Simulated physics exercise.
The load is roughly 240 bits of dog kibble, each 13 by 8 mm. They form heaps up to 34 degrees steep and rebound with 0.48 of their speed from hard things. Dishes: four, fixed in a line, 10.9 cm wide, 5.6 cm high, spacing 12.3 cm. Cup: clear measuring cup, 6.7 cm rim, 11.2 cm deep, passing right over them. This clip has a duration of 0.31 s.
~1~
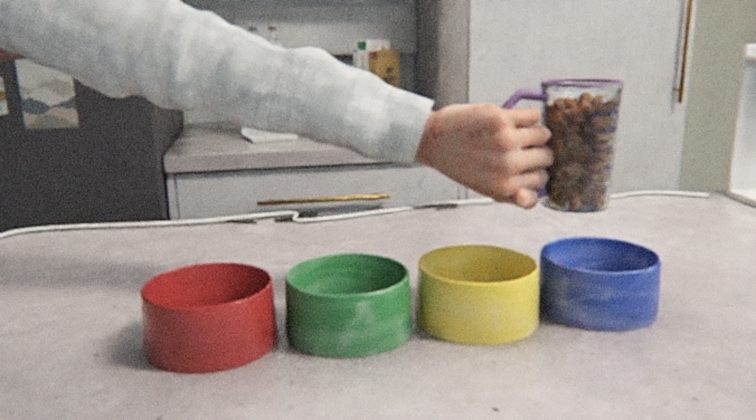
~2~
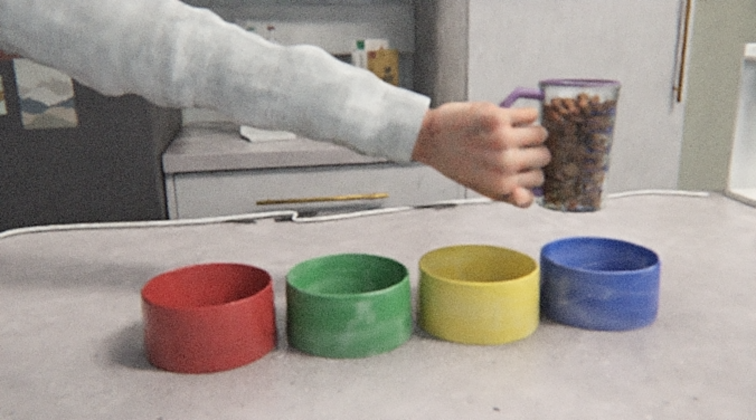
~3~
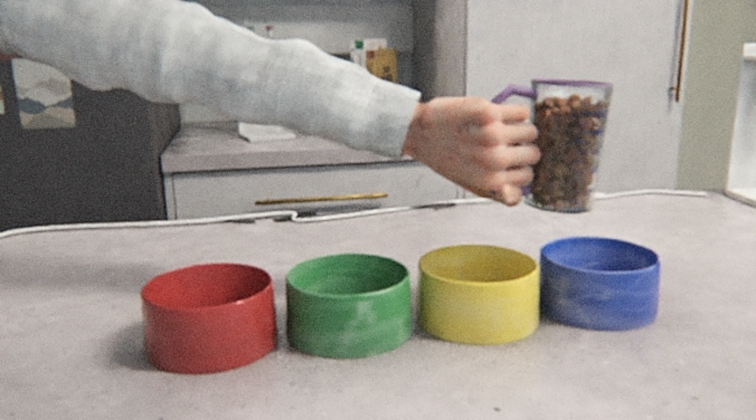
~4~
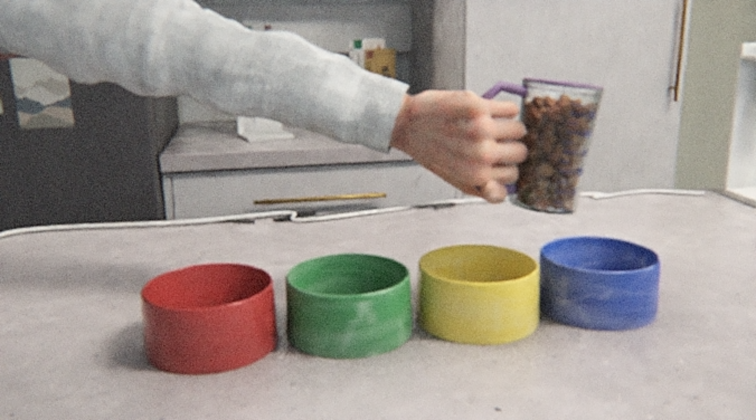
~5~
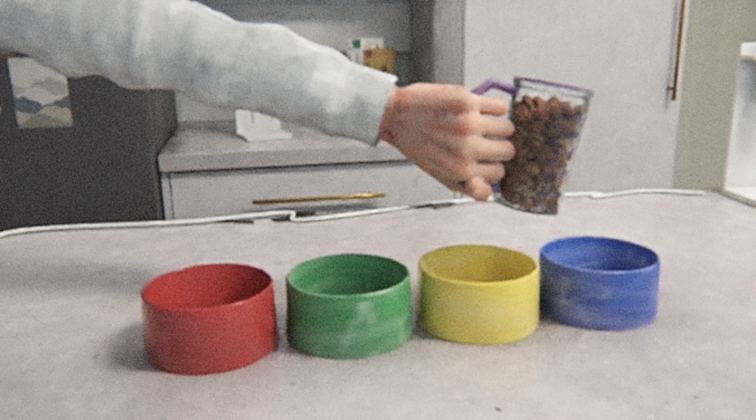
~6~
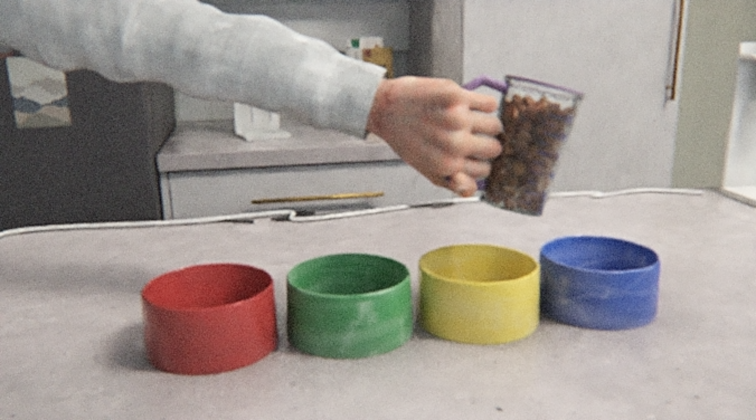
On a pale kitchen counter, a hand held a clear measuring cup of dog kibble above four coloured bowls, then moved it slightly left from over the blue one while gradually tilting it rightward.
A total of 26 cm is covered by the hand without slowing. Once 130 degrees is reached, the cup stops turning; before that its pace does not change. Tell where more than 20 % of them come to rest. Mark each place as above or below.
Marks: Red below, blue below, green above, yellow below, counter below.
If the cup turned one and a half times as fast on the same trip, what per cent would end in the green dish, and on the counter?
Shares: Green at 100; counter at 0.
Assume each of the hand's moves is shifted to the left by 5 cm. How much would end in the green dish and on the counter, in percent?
Shares would be green 100 and counter 0.
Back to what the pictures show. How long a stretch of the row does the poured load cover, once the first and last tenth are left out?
Some 6 centimetres.
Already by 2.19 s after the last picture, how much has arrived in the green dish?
Close to 100 percent of the load.
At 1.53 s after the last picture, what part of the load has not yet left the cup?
Close to 95 in a hundred.
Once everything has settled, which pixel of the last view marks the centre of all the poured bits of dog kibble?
Near (363, 305).
Then, 0.92 s after the last picture, tilt 68 degrees; cup holds 100 %.
Then, 1.53 s after the last picture, tilt 104 degrees; cup holds 95 %, green 5 %.
Then, 2.19 s after the last picture, tilt 130 degrees; cup holds 0 %, green 100 %.
In the end, red 0 %, blue 0 %, green 100 %, yellow 0 %, counter 0 %.
